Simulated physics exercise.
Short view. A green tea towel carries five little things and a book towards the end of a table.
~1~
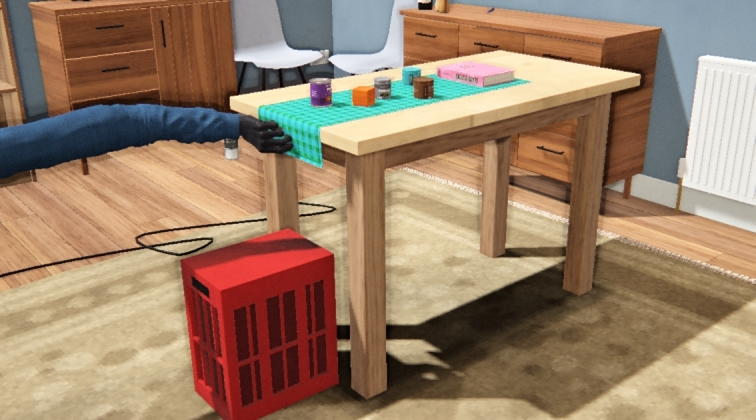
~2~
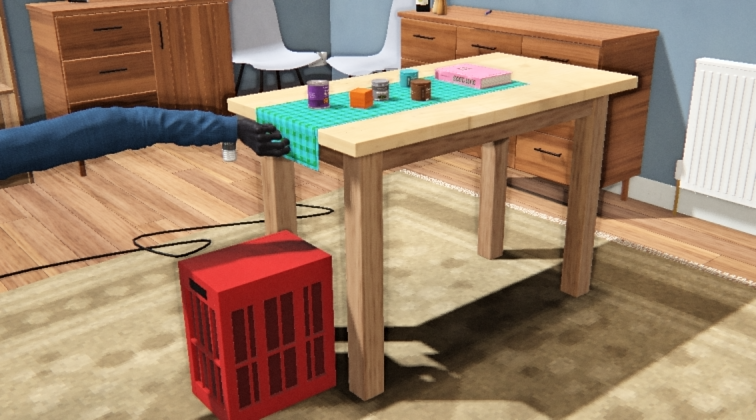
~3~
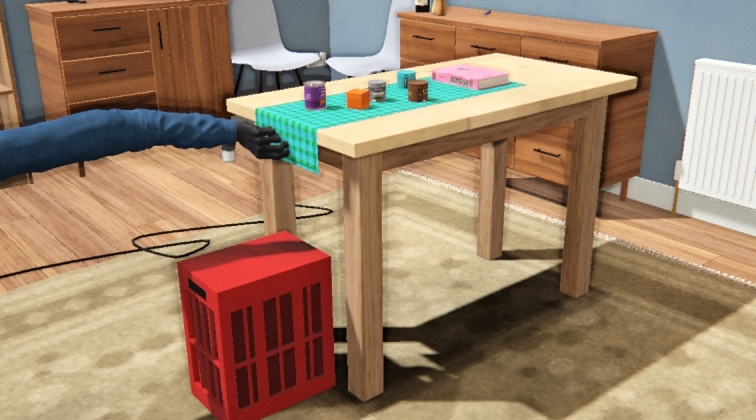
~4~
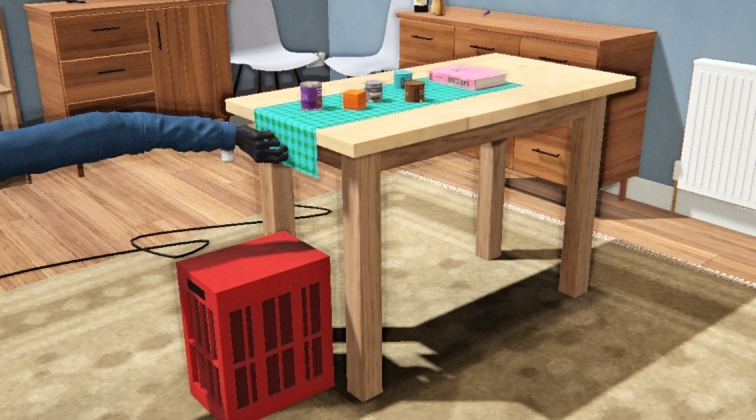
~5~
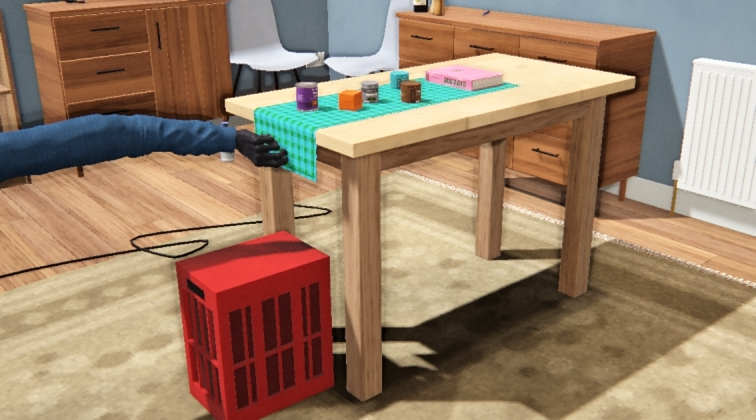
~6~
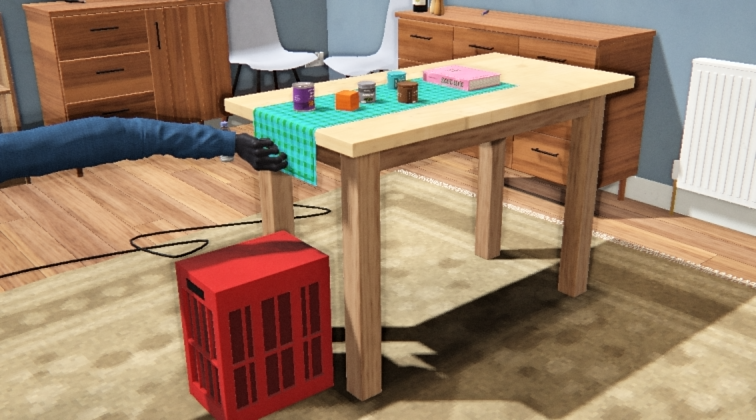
In a room with wooden cabinets, a green checked cloth lies across a table, carrying five small containers and blocks and a pink book above a red crate. A gloved hand at left draws the cloth's hanging end slightly downward, and the items shift a little left with it, staying upright.
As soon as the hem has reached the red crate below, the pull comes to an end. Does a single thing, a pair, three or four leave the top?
A pair.
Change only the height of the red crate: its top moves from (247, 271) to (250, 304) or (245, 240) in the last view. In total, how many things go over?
Numbers: 3; 1.
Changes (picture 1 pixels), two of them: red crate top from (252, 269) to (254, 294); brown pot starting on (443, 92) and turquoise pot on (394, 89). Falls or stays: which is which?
The brown pot stays aboard; the turquoise pot stays aboard.
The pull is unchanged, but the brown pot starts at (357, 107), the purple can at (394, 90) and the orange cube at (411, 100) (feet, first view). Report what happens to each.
Here's how it goes: The brown pot ends up down, the purple can makes it through, and the orange cube makes it through.
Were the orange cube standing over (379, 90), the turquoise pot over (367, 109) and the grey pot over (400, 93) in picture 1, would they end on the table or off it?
The orange cube stays put; the turquoise pot ends up off; the grey pot stays put.
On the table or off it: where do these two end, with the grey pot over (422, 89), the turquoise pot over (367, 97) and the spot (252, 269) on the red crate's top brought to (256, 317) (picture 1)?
So the grey pot stays there, and the turquoise pot leaves.
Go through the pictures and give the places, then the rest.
Hem (323, 168); purple can (321, 80); orange cube (364, 88); grey pot (383, 78); brown pot (424, 79); turquoise pot (412, 69); top of the crate (253, 269), in the first frame.
Hem (319, 171); purple can (318, 82), in the second frame.
Hem (319, 174); orange cube (358, 91), in the third frame.
Hem (318, 178); grey pot (374, 82); top of the crate (248, 271), in the fourth frame.
Hem (317, 182); brown pot (411, 83), in the fifth frame.
Hem (317, 186); purple can (303, 84); orange cube (347, 92); grey pot (367, 82); brown pot (408, 83); turquoise pot (397, 72), in the sixth frame.
Soon after, hem near (285, 198); all still up.
After that, hem near (286, 234); purple can gone.
And then, hem on the crate; purple can and orange cube gone.
In the end, hem on the crate; purple can and orange cube gone. The count of fallen things is two.
